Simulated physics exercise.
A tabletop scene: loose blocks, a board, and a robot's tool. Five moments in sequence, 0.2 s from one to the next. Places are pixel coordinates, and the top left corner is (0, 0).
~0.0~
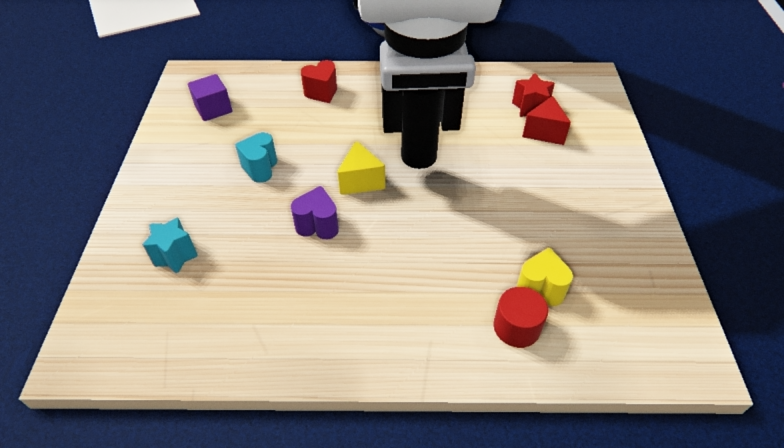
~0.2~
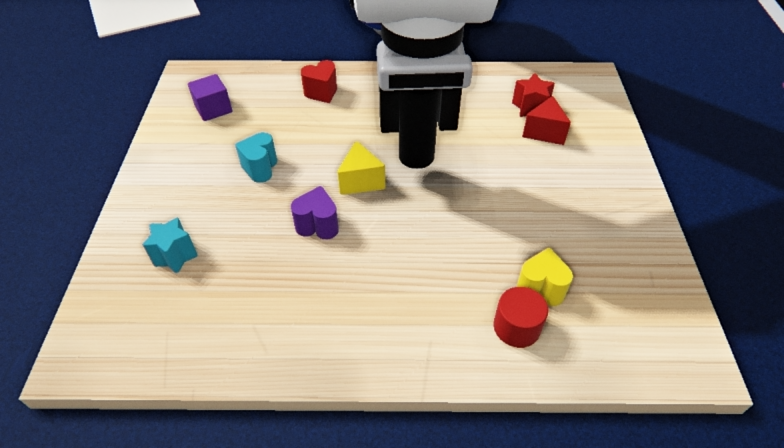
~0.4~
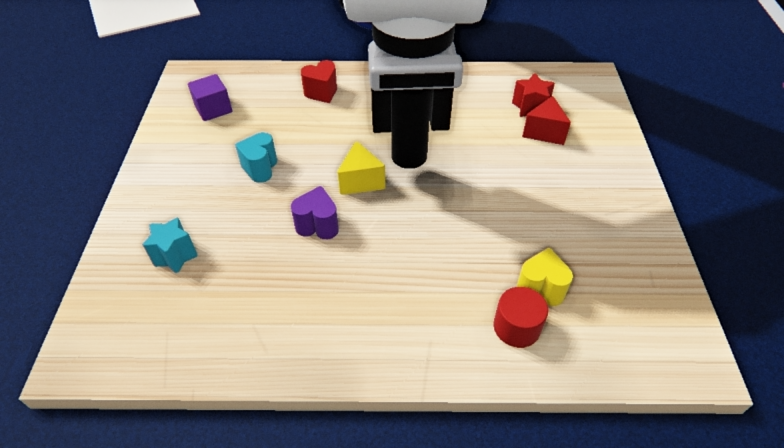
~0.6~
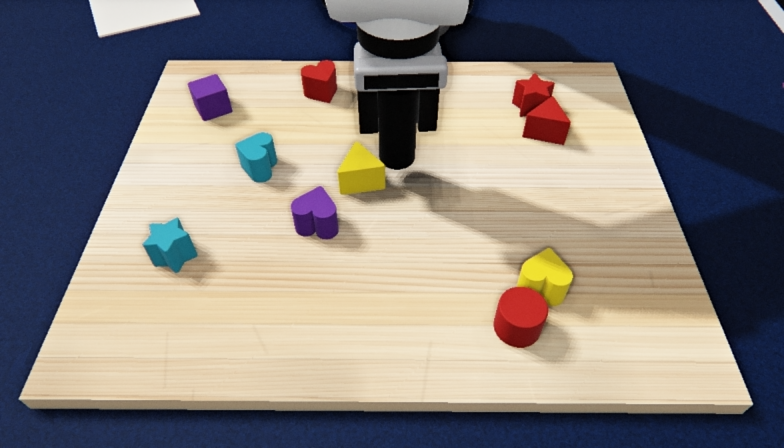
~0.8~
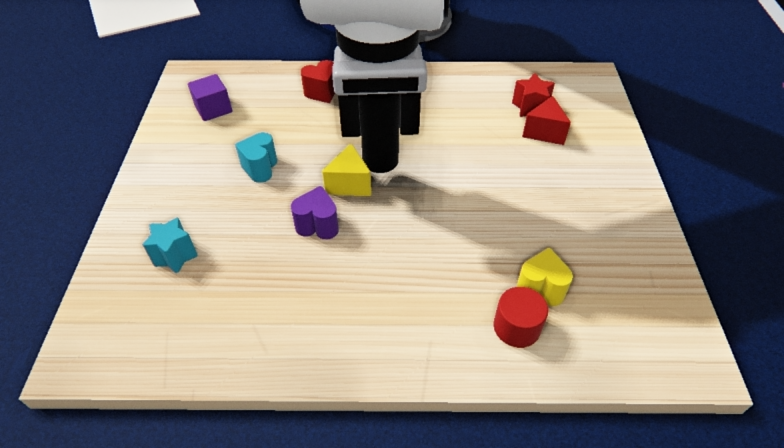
Robot tool sliding slowly left across a wooden board of colourful blocks, then nudging the yellow triangle slightly left.
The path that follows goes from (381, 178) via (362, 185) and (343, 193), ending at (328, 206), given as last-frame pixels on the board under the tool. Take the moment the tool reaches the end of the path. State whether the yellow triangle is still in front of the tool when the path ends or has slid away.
Slid away.
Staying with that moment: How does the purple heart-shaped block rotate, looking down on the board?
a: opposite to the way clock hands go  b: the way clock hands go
a (opposite to the way clock hands go)
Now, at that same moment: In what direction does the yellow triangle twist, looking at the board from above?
Its spin: Clockwise.
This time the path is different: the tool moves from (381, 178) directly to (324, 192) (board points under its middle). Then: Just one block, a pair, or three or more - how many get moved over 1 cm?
I foresee one block being moved.
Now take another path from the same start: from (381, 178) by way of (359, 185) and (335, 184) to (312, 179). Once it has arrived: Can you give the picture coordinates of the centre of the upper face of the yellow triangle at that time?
Its top middle: (276, 167).
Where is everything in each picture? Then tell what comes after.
Tip of the tool (419, 157), middles of tops, turquoise heart-shaped block (255, 145), purple heart-shaped block (315, 203), yellow triangle (360, 159), in the first frame.
Tool (417, 157), nothing pushed, in the second frame.
Tool (409, 157), nothing pushed, in the third frame.
Tool (397, 158), nothing pushed, in the fourth frame.
Tool (381, 161), turquoise heart-shaped block (255, 145), purple heart-shaped block (315, 203), yellow triangle (348, 162), in the fifth frame.
What follows on the original path. Halfway along, tool (349, 172); yellow triangle (315, 170), turned 20° clockwise.
At the end, tool (326, 190); turquoise heart-shaped block unmoved; purple heart-shaped block (307, 208), turned 35° anticlockwise; yellow triangle (291, 175), turned 25° clockwise.
